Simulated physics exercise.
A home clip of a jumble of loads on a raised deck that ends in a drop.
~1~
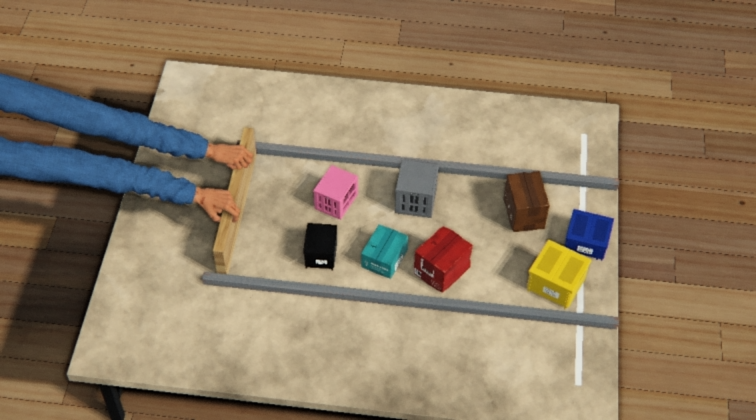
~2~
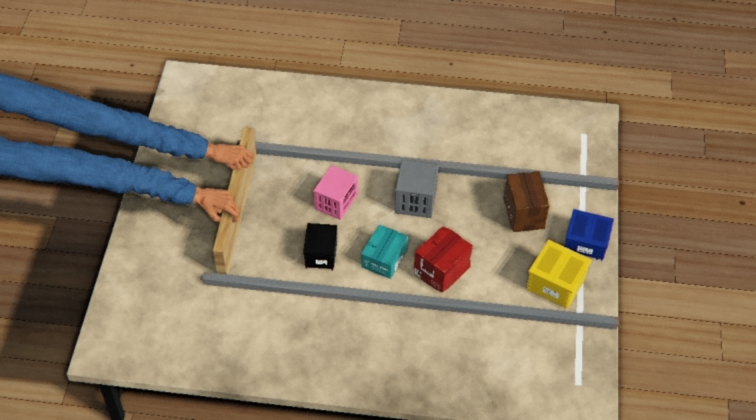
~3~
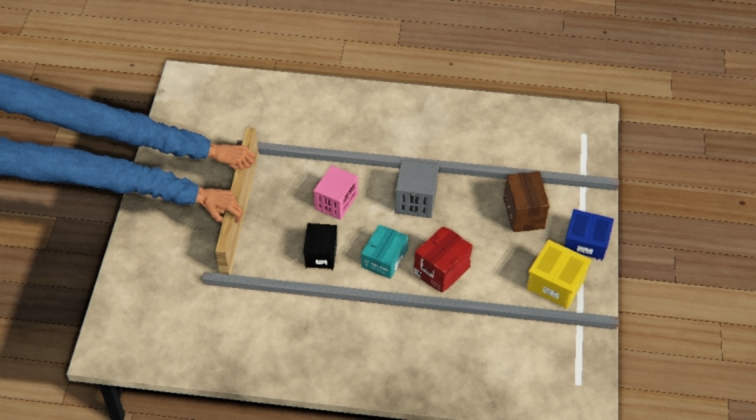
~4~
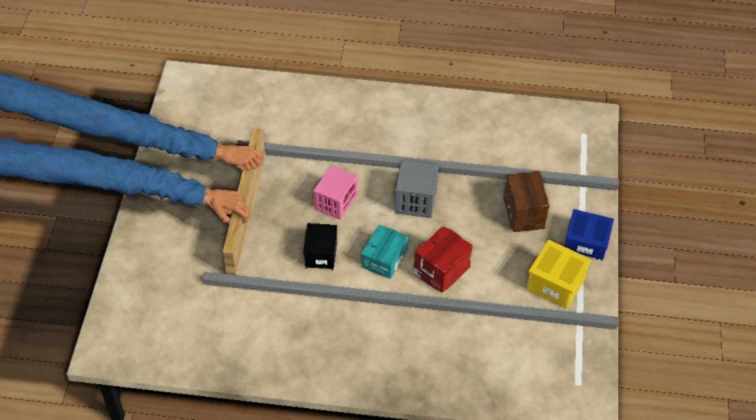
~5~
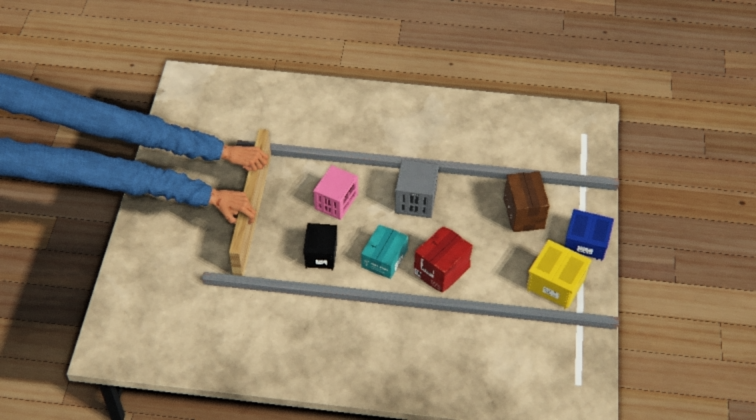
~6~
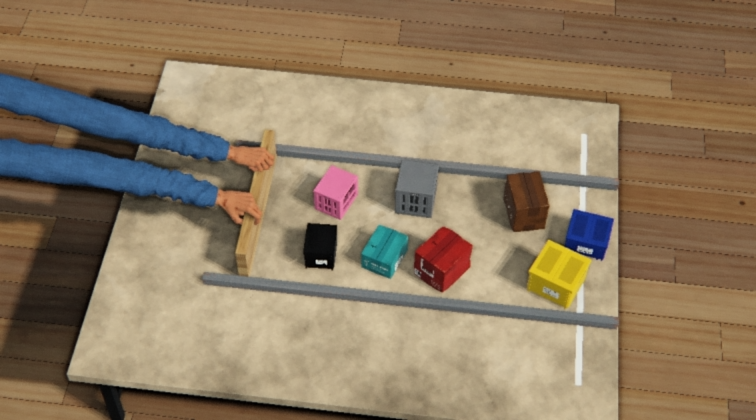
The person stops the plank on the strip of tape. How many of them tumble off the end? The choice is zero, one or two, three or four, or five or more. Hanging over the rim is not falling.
The number that fall off is five or more.
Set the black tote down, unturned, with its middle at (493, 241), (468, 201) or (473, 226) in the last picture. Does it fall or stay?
In that order, it tumbles off; tumbles off; comes down.
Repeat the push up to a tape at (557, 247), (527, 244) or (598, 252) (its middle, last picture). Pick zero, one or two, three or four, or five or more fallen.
Taking them in turn, either three or four; 1 or 2; five or over.
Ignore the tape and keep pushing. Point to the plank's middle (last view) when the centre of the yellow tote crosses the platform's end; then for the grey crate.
Its middle is around (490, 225) and around (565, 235).
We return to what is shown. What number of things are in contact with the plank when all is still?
In contact: 2.
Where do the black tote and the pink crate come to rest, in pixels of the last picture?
The black tote at (597, 277), the pink crate at (599, 216).
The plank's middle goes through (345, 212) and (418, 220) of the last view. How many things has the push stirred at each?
The counts are 3 and 5.
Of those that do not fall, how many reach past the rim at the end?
That would be 0.
A little later, none off yet; blue tote at rest near (589, 235); yellow tote at rest near (558, 275); brown parcel at rest near (526, 202).
When it is over, the number that fall off is five or more; down, turquoise parcel, grey crate, red parcel, brown parcel, yellow tote and blue tote.
